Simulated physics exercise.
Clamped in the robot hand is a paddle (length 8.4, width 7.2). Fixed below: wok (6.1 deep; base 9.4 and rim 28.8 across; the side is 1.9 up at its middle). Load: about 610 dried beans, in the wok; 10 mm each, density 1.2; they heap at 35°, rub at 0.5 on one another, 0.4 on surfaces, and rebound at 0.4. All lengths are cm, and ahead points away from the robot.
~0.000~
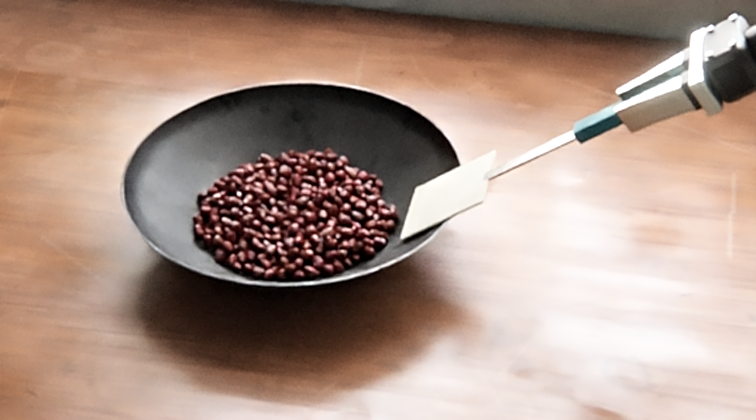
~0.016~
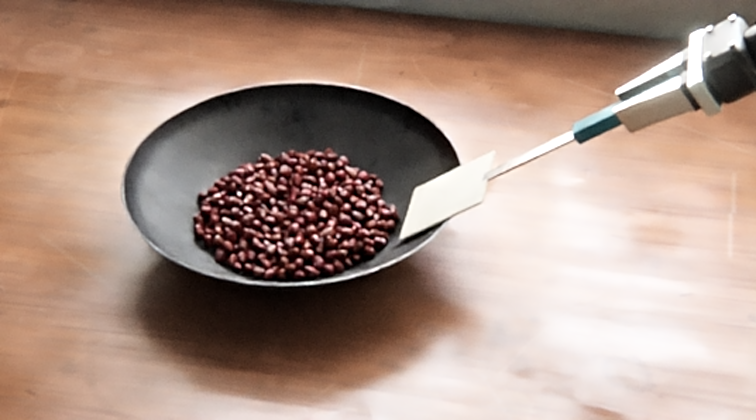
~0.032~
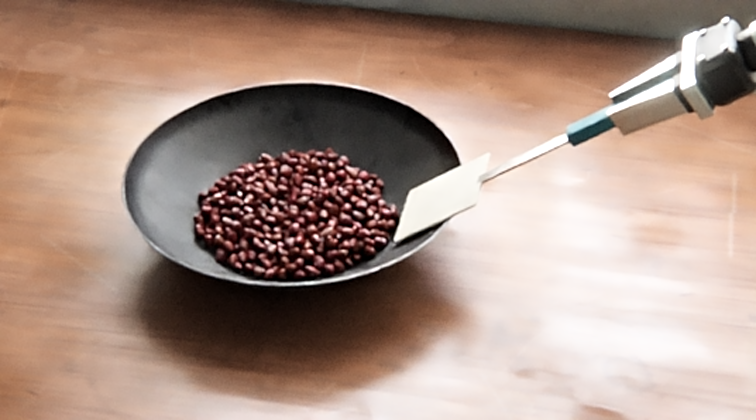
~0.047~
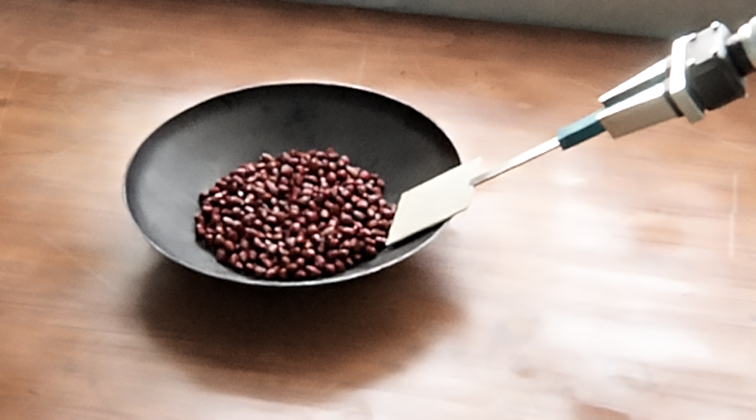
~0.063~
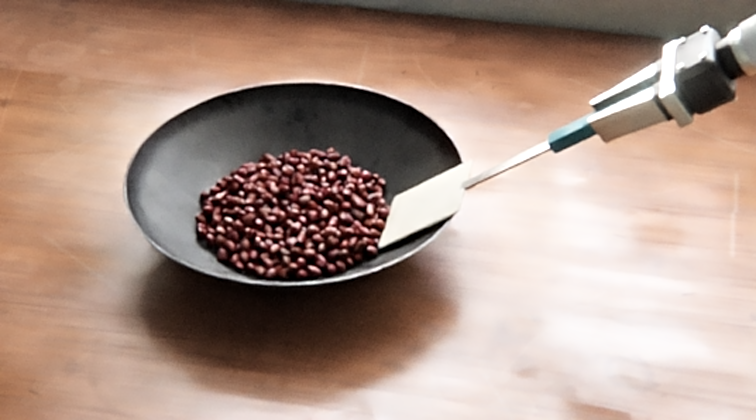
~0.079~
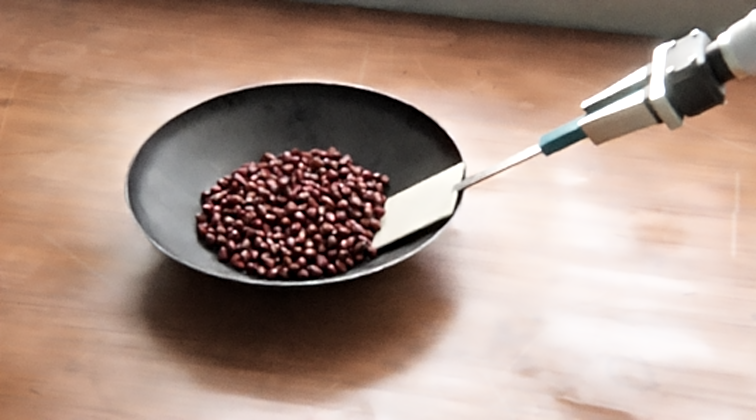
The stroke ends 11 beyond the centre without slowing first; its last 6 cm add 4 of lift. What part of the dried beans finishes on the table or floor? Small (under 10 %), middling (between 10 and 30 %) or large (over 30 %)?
A middling share, between 10 and 30 %, ends on the table or floor.
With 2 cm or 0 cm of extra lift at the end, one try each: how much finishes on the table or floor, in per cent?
Some 25 and 20 per cent.
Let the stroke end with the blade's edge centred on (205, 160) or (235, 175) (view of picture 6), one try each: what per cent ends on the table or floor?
Some 0 and 0 per cent.
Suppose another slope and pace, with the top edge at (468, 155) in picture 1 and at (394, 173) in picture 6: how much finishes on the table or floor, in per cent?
Some 40 per cent.
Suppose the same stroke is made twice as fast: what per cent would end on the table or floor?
Then about 35 per cent.
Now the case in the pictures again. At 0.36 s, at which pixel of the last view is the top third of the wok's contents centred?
At about (184, 166).
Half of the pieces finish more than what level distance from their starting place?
Some 5 cm.
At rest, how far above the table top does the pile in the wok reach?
About 6.5 cm.
After 0.22 s, sloping 37°, highest piece 5 above the table; 614 in the wok.
After 0.36 s, sloping 37°, highest piece 8 above the table; 614 in the wok.
After 0.63 s, sloping 37°, highest piece 7 above the table; 520 in the wok, 86 on the table or floor, 8 on the blade or in flight.
After 1.68 s, sloping 37°, highest piece 7 above the table; 520 in the wok, 94 on the table or floor.
In the end, 520 in the wok, 94 on the table or floor. That is 15 % on the table or floor.
